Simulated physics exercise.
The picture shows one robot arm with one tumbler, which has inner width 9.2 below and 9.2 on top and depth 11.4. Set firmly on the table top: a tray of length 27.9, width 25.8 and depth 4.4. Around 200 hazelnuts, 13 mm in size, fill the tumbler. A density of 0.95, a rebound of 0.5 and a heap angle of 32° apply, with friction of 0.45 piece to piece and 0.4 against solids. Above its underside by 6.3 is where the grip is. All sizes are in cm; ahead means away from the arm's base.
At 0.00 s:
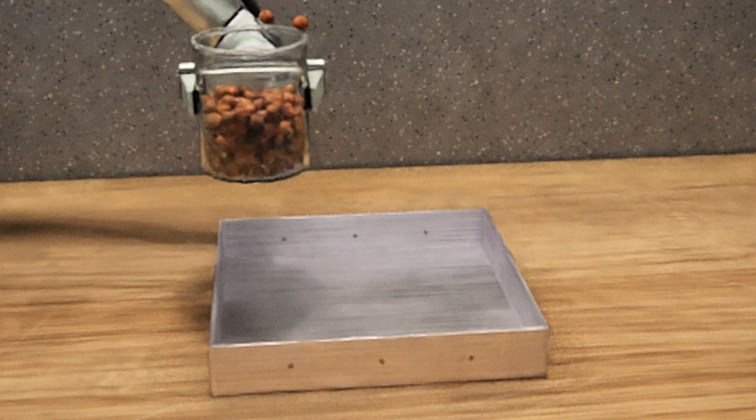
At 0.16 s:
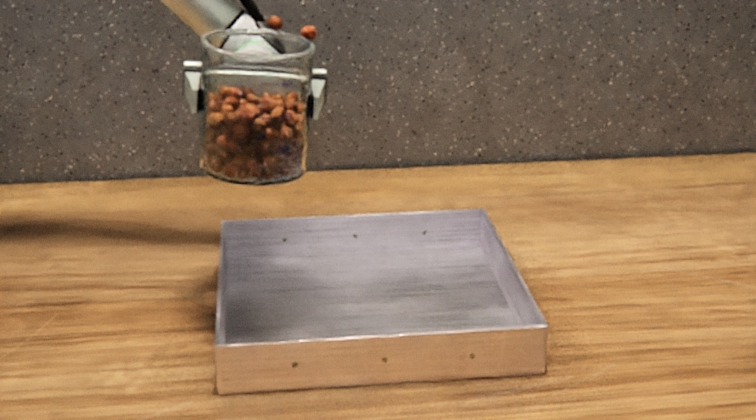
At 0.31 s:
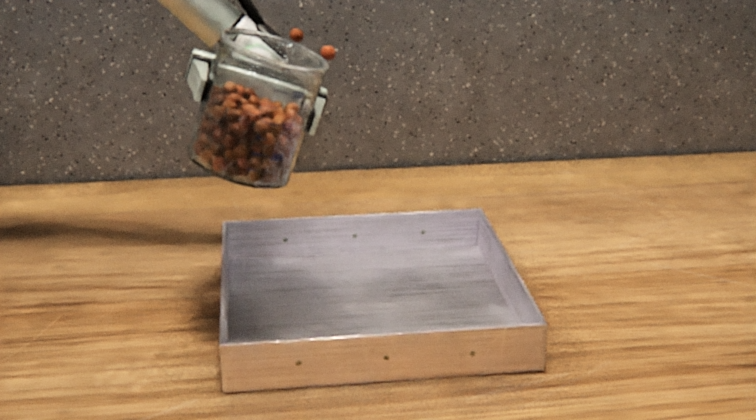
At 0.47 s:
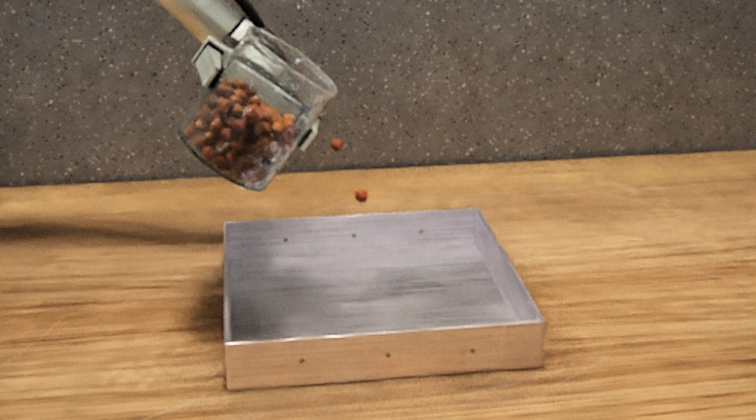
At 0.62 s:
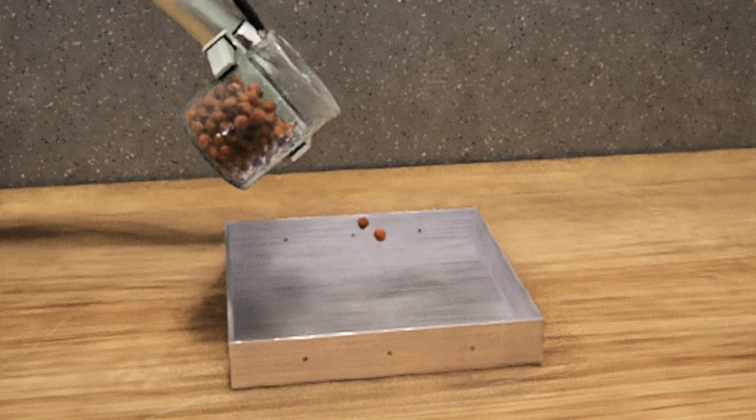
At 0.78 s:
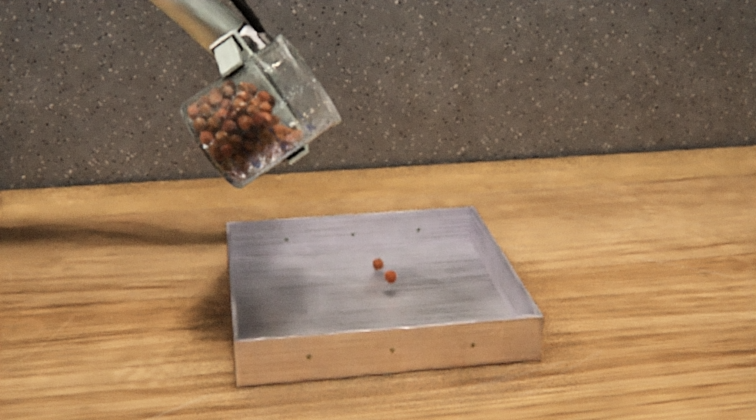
A robot arm tilts a clear tumbler of reddish-brown hazelnuts to the right above a shallow tray on a wooden table; two nuts near the rim drop into the tray while the rest stay in the tumbler.
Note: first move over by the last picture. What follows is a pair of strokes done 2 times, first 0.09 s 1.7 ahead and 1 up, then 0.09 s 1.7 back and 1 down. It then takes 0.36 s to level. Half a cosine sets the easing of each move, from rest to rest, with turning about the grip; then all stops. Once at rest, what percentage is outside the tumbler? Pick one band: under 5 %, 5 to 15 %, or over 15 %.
Under 5 %.
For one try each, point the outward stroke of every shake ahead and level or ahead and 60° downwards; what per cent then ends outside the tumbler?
0 and 0 %.
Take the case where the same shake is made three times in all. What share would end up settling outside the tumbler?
Near 0 per cent.
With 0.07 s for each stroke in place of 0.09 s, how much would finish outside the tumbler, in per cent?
5 %.
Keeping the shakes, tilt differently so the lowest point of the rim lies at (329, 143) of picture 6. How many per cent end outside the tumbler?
About 25 %.
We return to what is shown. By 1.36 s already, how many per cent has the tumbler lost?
Near 0 per cent.
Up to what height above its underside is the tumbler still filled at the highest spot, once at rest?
Roughly 9.5 cm.
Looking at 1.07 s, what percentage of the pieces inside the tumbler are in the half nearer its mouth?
Some 30 percent is in that half.
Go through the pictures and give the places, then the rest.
The tumbler middle at (253, 104), level; upper third of the load around (256, 107), from x 210 to 300, top at y 20; 196 in the tumbler, in the first frame.
The tumbler middle at (255, 107), tilted 5° forward; upper third of the load around (252, 109), from x 210 to 310, top at y 25, in the second frame.
The tumbler middle at (256, 110), tilted 20° forward; upper third of the load around (244, 111), from x 200 to 330, top at y 35; 195 in the tumbler, 1 in flight or on a rim, in the third frame.
The tumbler middle at (257, 111), tilted 37° forward; upper third of the load around (236, 111), from x 190 to 360, top at y 85; 194 in the tumbler, 2 in flight or on a rim, in the fourth frame.
The tumbler middle at (258, 112), tilted 52° forward; upper third of the load around (233, 107), from x 190 to 380, top at y 80; 194 in the tumbler, 2 in the tray, in the fifth frame.
The tumbler middle at (260, 114), tilted 57° forward; upper third of the load around (233, 107), from x 195 to 390, top at y 85; 194 in the tumbler, 2 in the tray, in the sixth frame.
After 1.07 s, tilted 57° forward, highest piece 24 above the table; 194 in the tumbler, 2 in the tray.
After 1.36 s, tilted 20° forward, highest piece 25 above the table; 194 in the tumbler, 2 in the tray.
After 1.70 s, level, highest piece 25 above the table; 194 in the tumbler, 2 in the tray.
After 2.75 s, level, highest piece 25 above the table; 194 in the tumbler, 2 in the tray.
In the end, 194 in the tumbler, 2 in the tray. That is 1 % outside the tumbler.
